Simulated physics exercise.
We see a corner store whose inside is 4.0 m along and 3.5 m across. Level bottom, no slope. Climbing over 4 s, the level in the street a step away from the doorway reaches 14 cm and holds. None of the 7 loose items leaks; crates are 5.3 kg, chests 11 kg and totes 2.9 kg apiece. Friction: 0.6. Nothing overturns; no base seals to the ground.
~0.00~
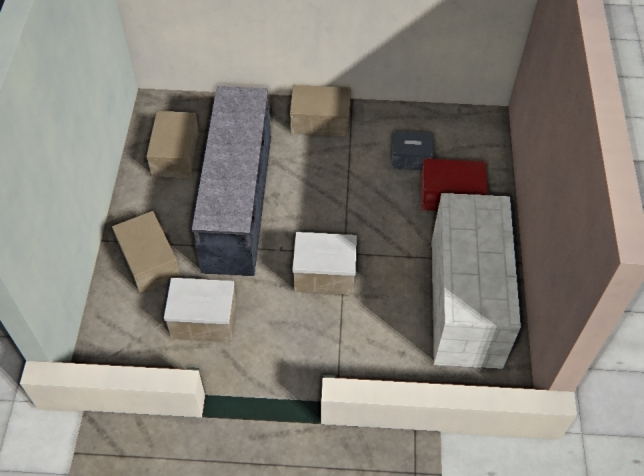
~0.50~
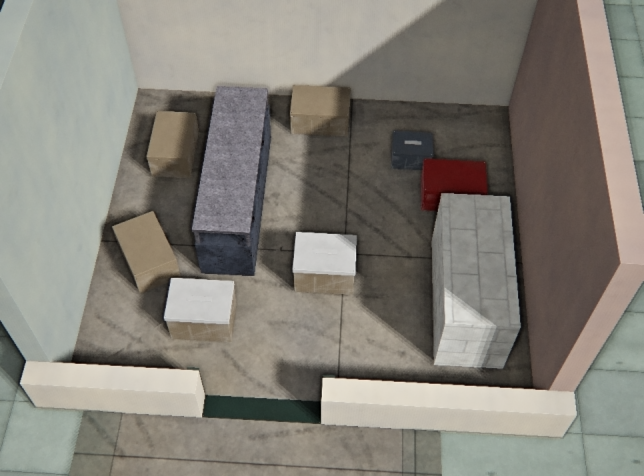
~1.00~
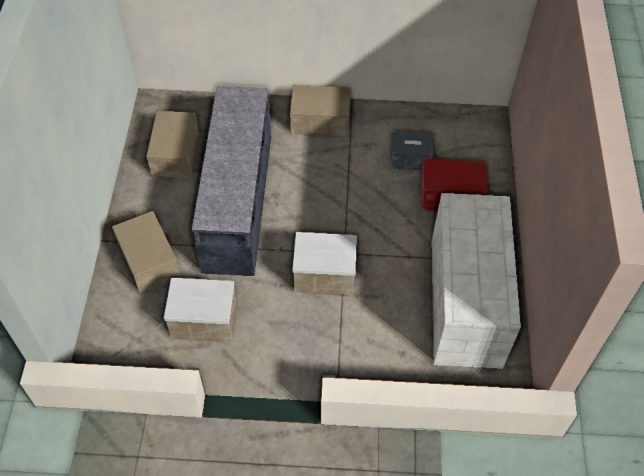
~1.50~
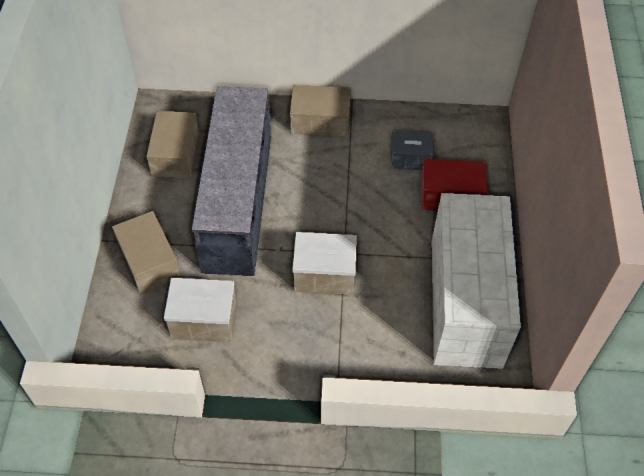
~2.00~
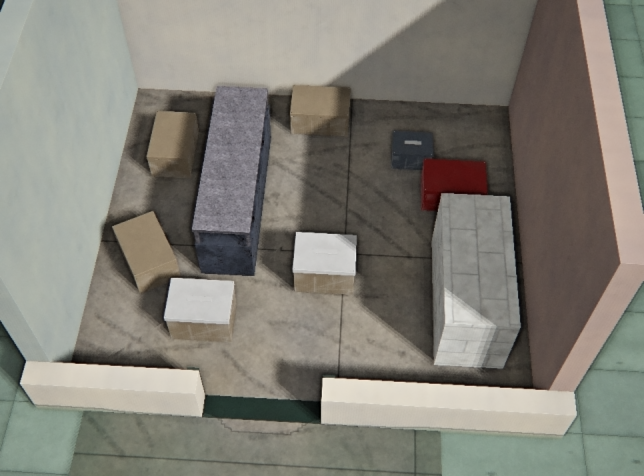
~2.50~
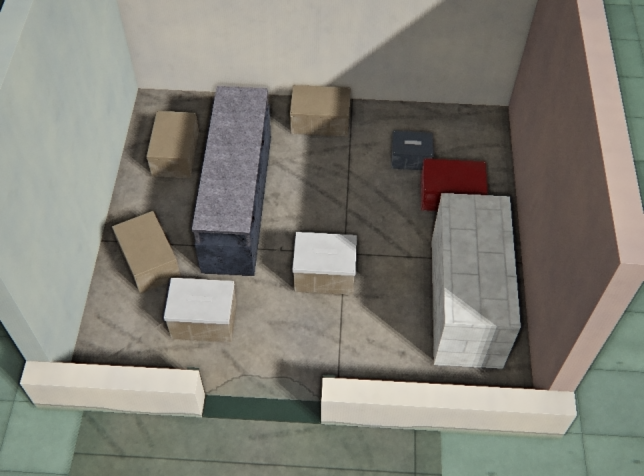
Corner store with boxes, a long shelf block and a red crate standing still as shallow water spreads outside to the doorway.
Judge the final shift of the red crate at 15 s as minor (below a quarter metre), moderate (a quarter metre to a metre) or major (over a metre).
Moderate.
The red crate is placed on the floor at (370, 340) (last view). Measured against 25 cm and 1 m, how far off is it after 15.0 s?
Result: It drifts only slightly.
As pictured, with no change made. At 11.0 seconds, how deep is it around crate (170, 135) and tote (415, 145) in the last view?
First roughly 6 cm, second roughly 6 cm.
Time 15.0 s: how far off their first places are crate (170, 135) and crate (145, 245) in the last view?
Shifts: 50 cm / 20 cm.
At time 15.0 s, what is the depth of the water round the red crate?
9 cm, roughly.
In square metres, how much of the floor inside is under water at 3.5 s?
I'd estimate close to 1.0 m2.
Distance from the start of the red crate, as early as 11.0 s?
Roughly 60 cm by then.
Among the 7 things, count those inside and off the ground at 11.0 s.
6 at that moment.
After 3.5 s the red crate is near (455, 176), 0.0 m from its start, aground; 0 afloat.
After 6.8 s the red crate is near (457, 170), 0.1 m from its start, aground; 1 afloat.
After 11.0 s the red crate is near (492, 141), 0.6 m from its start, afloat; 6 afloat.
After 15.0 s the red crate is near (502, 159), 0.5 m from its start, afloat; 7 afloat.
